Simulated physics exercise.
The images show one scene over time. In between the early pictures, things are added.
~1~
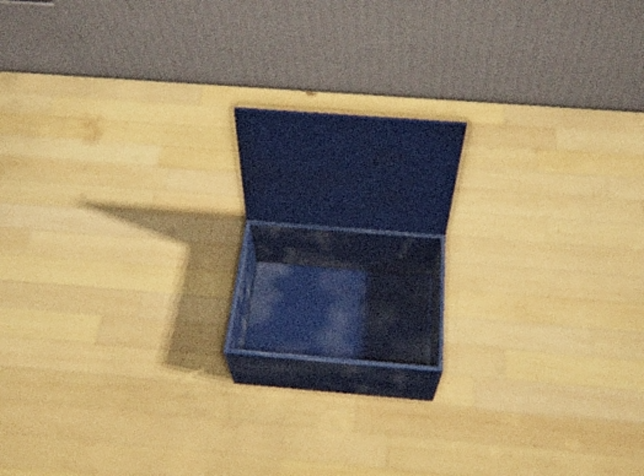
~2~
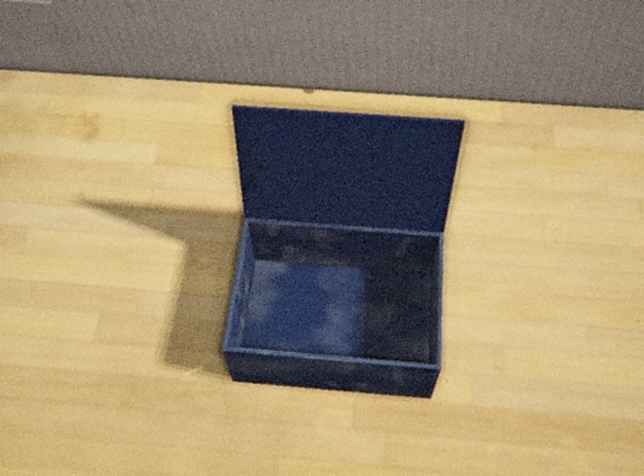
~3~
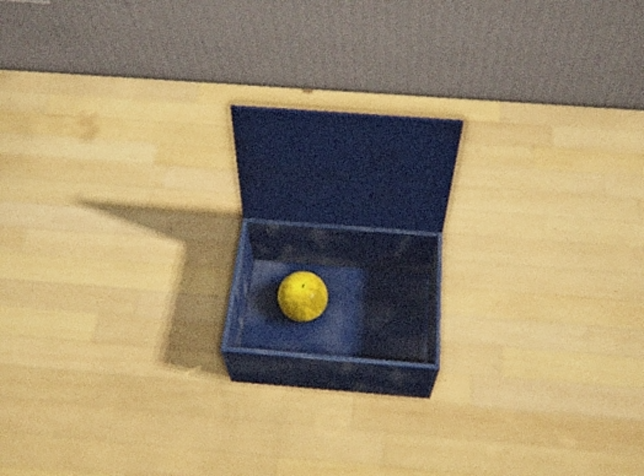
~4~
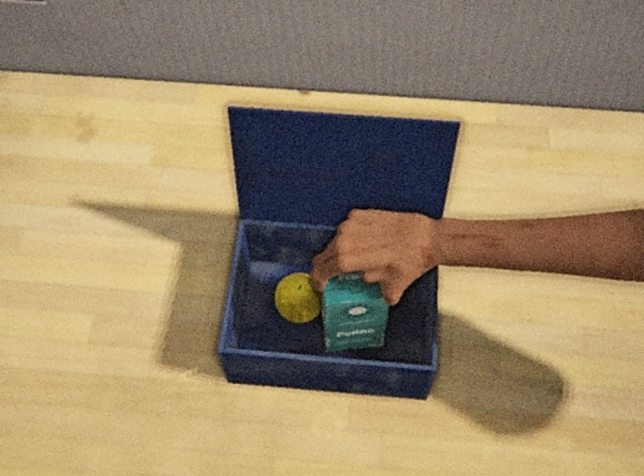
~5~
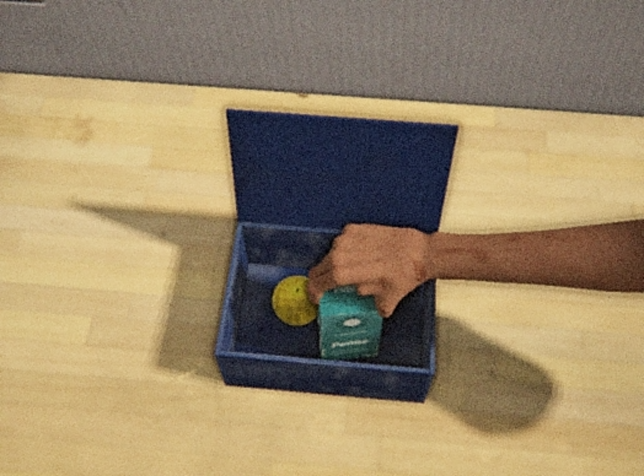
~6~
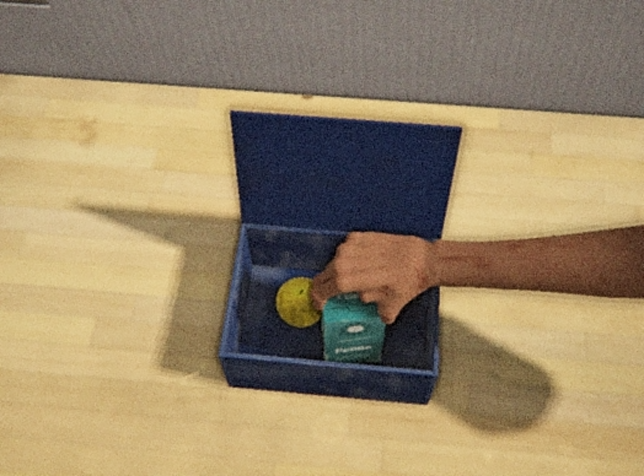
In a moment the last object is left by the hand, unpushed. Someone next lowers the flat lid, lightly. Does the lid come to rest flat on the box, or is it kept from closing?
The lid is kept from closing.
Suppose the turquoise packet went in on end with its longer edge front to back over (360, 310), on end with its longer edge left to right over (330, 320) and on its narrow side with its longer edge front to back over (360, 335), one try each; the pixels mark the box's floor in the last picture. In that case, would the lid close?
First try: A gap remains; second try: No gap; third try: No gap.
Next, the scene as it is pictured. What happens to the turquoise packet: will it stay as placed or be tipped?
Result: It remains as it was set.
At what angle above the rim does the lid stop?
About 20°.
Then, 1.20 s later than the last frame, lid starting down.
Then, 1.70 s later than the last frame, lid 53° above the rim.
Then, 2.00 s later than the last frame, lid 30° above the rim.
Then, 4.10 s later than the last frame, lid 23° above the rim.
When it is over, lid 22° above the rim; both as before. End places, in pixels of the last picture, turquoise packet near (350, 329).
